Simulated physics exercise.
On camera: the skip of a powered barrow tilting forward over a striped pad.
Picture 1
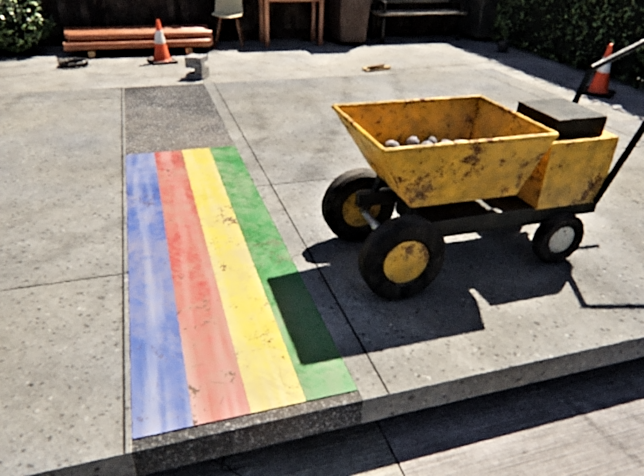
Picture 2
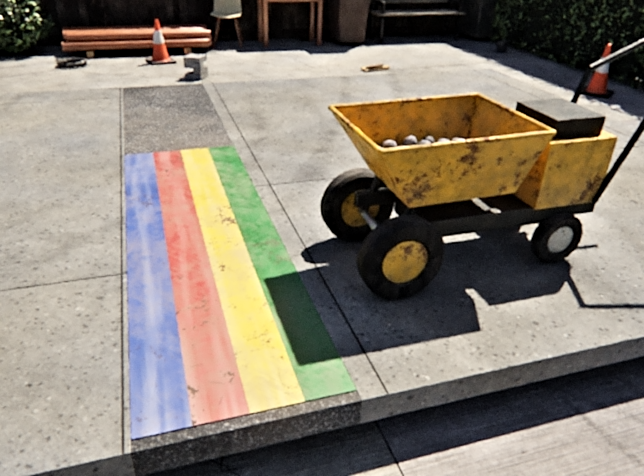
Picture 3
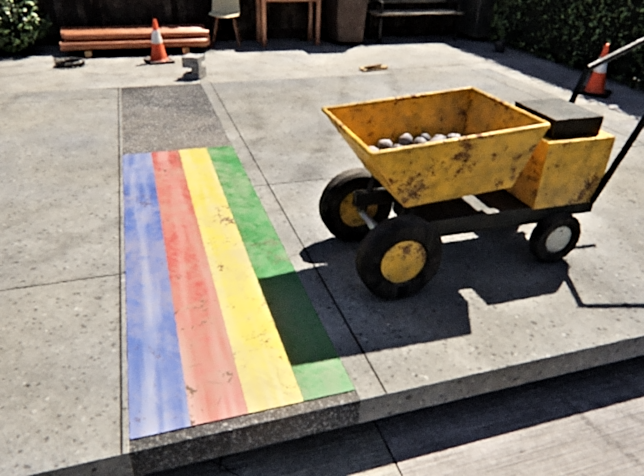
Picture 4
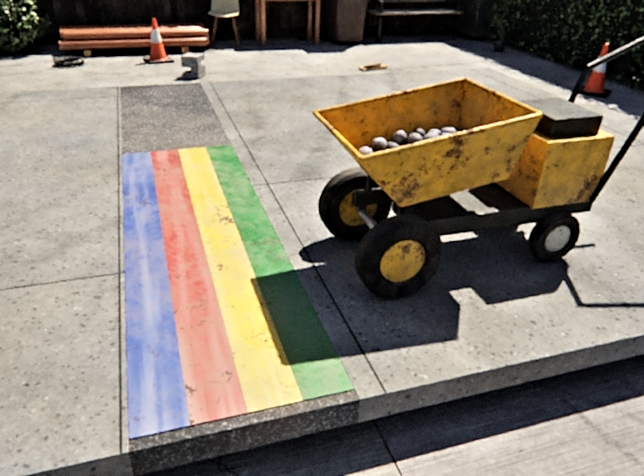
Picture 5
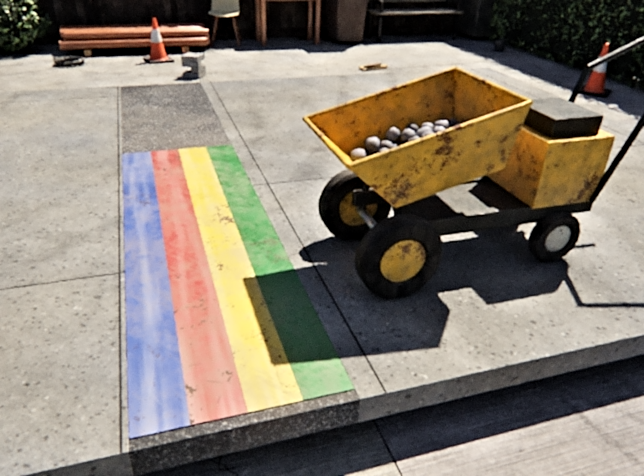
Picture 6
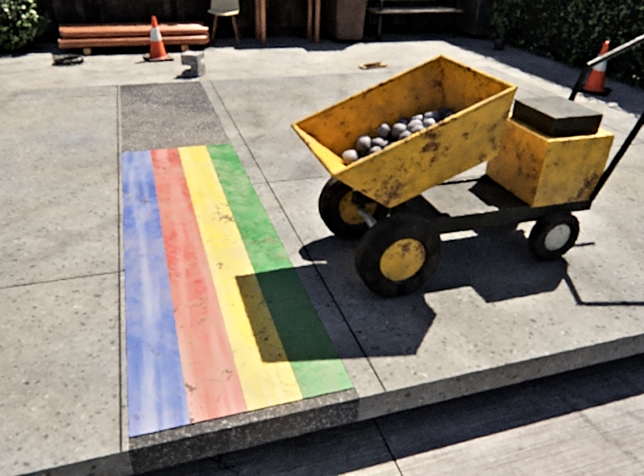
In the video, a yellow wheeled barrow holding round cobbles stands on paving beside a pad striped blue, red, yellow and green, and its skip gradually tilts forward to the left, the rear rising as the front lip lowers.
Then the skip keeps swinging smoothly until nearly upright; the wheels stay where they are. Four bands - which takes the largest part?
Largest part: The yellow band.
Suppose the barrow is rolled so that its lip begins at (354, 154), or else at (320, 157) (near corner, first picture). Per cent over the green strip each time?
First spot 0 per cent, second spot 0 per cent.
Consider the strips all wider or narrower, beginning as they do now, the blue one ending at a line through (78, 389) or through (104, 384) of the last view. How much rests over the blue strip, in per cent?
In turn, 0 and 10 in a hundred.
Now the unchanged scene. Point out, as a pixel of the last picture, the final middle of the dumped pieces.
Near pixel (233, 279).
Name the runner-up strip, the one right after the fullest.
Red.
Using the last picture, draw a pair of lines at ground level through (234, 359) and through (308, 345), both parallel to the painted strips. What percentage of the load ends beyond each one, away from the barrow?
I'd put it near 30 in a hundred, then near 90 in a hundred.
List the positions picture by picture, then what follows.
Lip of the skip at (384, 151), level; top of the load at (448, 154), round cobbles; green strip at (309, 342); yellow strip at (261, 351); red strip at (211, 360); blue strip at (158, 370), in the first picture.
Lip of the skip at (380, 152), tipped barely; top of the load at (446, 153), in the second picture.
Lip of the skip at (372, 155), tipped barely; top of the load at (441, 150), in the third picture.
Lip of the skip at (361, 159), tipped a little; top of the load at (446, 140), in the fourth picture.
Lip of the skip at (349, 167), tipped a little; top of the load at (451, 144), in the fifth picture.
Lip of the skip at (335, 175), tipped clearly; top of the load at (451, 120); green strip at (305, 340); yellow strip at (258, 349); red strip at (207, 358); blue strip at (155, 368), in the sixth picture.
Soon, skip tipped steeply; all in the skip.
A while on, skip tipped right over; nearly all in the skip; a stray few over the yellow strip.
Towards the end, skip tipped right over; about a quarter in the skip; a small part over the green strip; about half over the yellow strip; about a quarter over the red strip; a small part over the blue strip.
Finally, skip tipped right over; a small part in the skip; a small part over the green strip; about half over the yellow strip; about a quarter over the red strip; a small part over the blue strip; a stray few off the paint.
